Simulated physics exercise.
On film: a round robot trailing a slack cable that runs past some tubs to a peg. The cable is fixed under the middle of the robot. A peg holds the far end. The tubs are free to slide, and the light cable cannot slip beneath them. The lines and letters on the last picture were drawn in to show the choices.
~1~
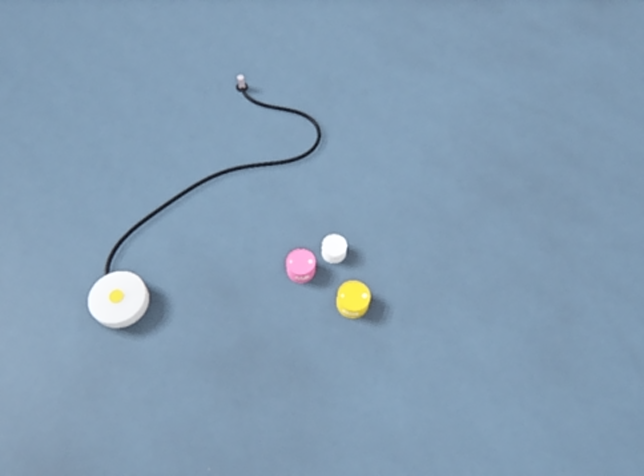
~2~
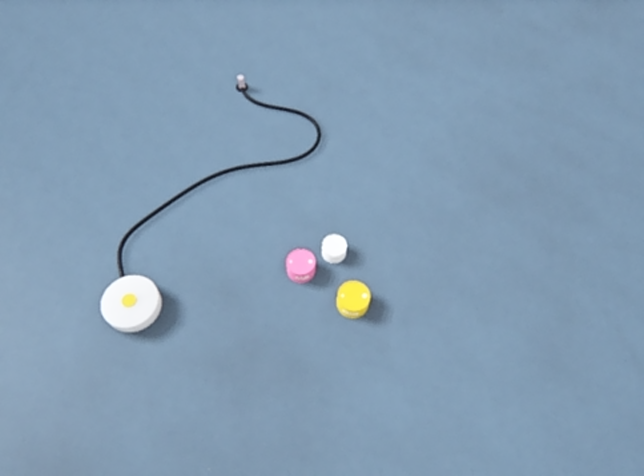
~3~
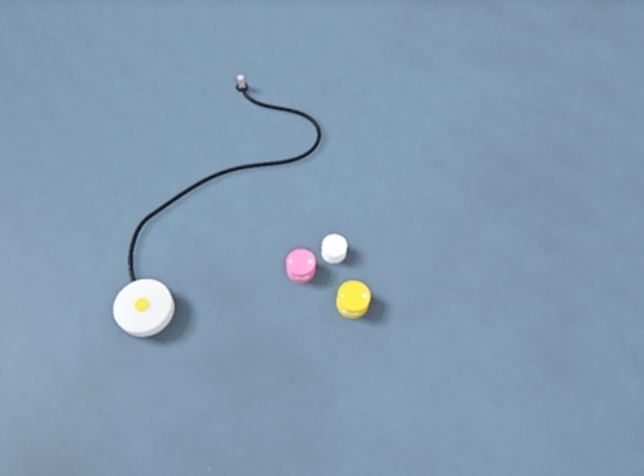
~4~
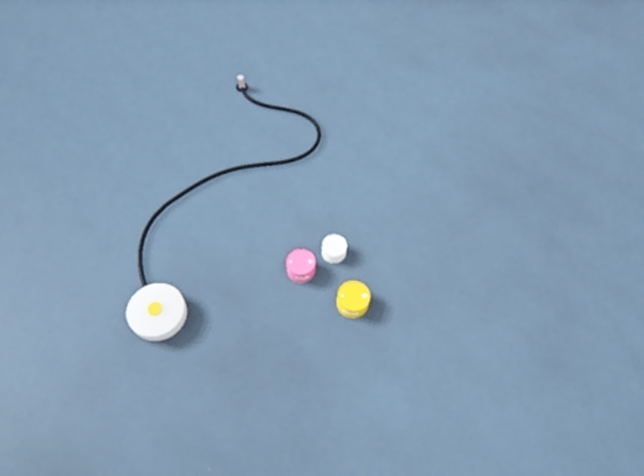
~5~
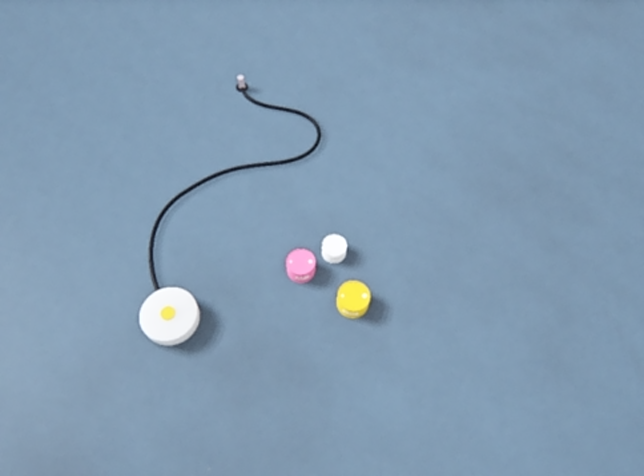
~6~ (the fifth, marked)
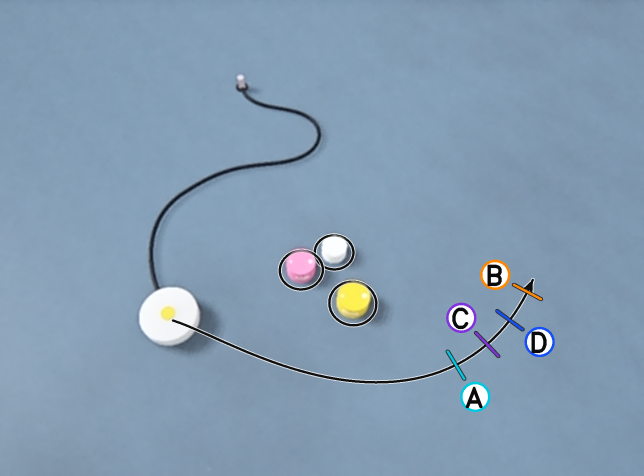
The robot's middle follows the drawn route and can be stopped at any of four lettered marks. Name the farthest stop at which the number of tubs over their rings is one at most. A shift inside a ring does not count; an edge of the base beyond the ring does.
Up to mark C.
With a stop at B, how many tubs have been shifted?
Three.
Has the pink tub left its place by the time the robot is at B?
By then, yes.
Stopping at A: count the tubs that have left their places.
The count is none.
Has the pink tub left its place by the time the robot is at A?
No.
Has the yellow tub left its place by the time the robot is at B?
Yes.
On the copy, A at (456, 365); B at (527, 292); C at (487, 344); D at (510, 320); the route from (173, 320) via (376, 382) to (533, 280).
On C. First, robot (276, 360).
Then, robot (399, 379).
Finally, robot (490, 341); none over the rings.
By contrast, A is within the limit but short; B has three over the rings; D has two over the rings.
